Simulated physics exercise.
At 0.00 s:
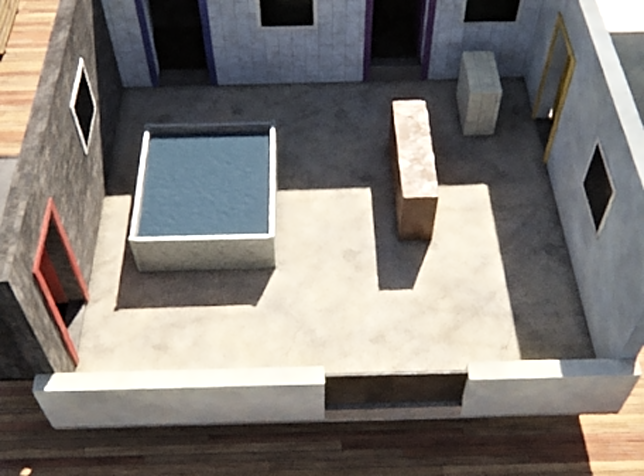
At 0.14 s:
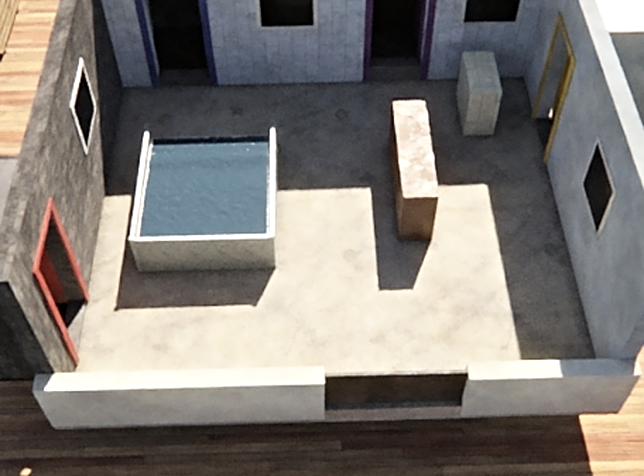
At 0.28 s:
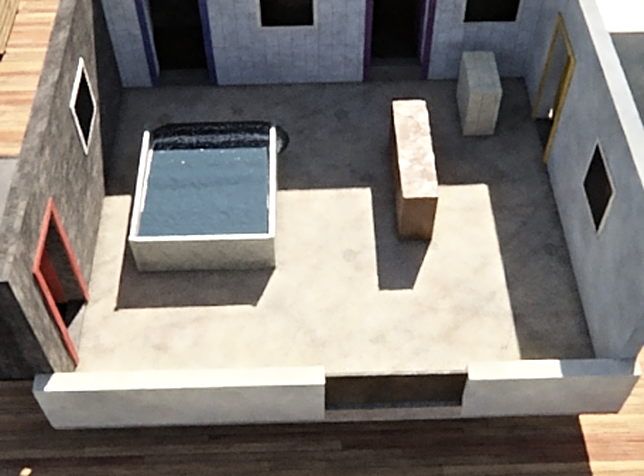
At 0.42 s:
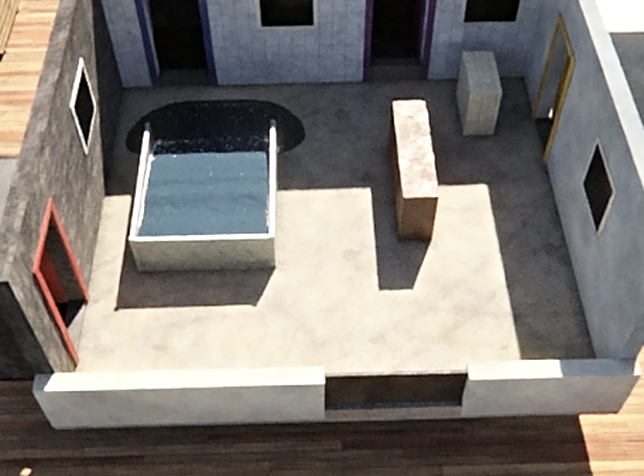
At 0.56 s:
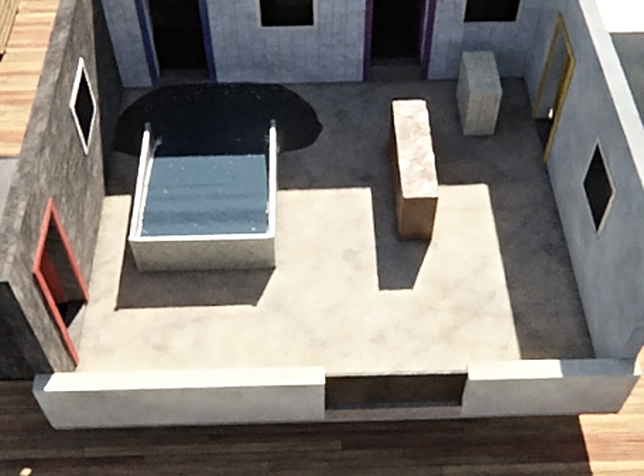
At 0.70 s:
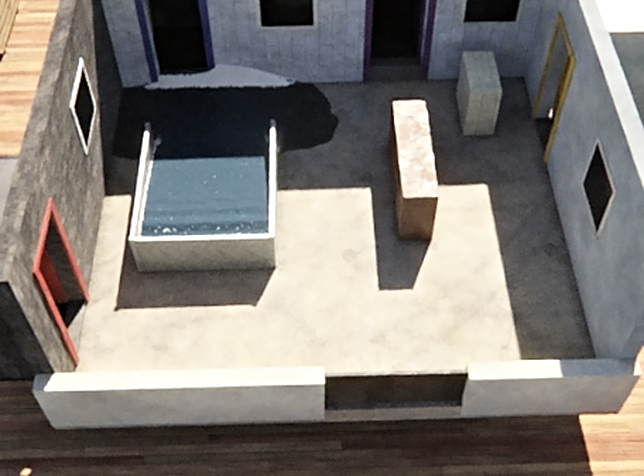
Water pours out the far side of an open tank and spreads across the floor.
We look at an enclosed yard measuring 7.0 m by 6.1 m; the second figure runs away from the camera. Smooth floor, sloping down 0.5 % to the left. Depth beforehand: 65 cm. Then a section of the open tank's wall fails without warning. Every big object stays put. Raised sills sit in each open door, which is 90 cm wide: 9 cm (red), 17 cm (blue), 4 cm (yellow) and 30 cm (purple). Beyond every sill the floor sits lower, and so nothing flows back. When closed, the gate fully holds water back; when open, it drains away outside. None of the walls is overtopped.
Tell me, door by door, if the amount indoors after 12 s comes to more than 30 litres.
In the end the red door holds the inflow within the limit. The blue door lets the inflow top the limit. The yellow door holds the inflow within the limit. The purple door holds the inflow within the limit.
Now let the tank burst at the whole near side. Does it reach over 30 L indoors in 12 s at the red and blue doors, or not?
The red door comes out more than that and the blue door less than that.
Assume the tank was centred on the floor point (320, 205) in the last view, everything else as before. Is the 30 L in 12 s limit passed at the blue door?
Well, blue ends up inside the mark.
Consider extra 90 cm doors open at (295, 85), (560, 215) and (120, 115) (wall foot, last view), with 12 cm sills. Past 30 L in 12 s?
In turn: Beyond it, short of it, beyond it.
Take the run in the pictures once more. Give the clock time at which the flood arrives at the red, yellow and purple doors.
Arrival: Red 3.4 s, yellow 3.2 s, purple 1.4 s.
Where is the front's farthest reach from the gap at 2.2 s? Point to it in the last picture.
Somewhere near pixel (494, 83).
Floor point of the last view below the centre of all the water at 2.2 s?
Around (227, 147).
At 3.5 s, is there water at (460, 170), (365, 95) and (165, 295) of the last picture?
Well, the first is drenched, the next drenched, the last untouched by it.
After 1.4 s water covers 15 % of the floor and is deepest (44 cm) near (226, 90); red door not reached, blue door 39 cm at the sill, 68 L in, yellow door not reached, purple door 3 cm at the sill, 0 L in.
After 2.2 s water covers 25 % of the floor and is deepest (40 cm) near (123, 93); red door not reached, blue door 39 cm at the sill, 183 L in, yellow door not reached, purple door 10 cm at the sill, 0 L in.
After 3.5 s water covers 45 % of the floor and is deepest (27 cm) near (123, 93); red door 4 cm at the sill, 0 L in, blue door 24 cm at the sill, 284 L in, yellow door 4 cm at the sill, 0 L in, purple door 8 cm at the sill, 0 L in.
After 7.0 s water covers 90 % of the floor and is deepest (16 cm) near (424, 378); red door 5 cm at the sill, 0 L in, blue door 8 cm at the sill, 298 L in, yellow door 3 cm at the sill, 1 L in, purple door 10 cm at the sill, 0 L in.
After 12.0 s water covers 100 % of the floor and is deepest (9 cm) near (289, 234); red door 5 cm at the sill, 0 L in, blue door 7 cm at the sill, 298 L in, yellow door 2 cm at the sill, 1 L in, purple door 5 cm at the sill, 0 L in.
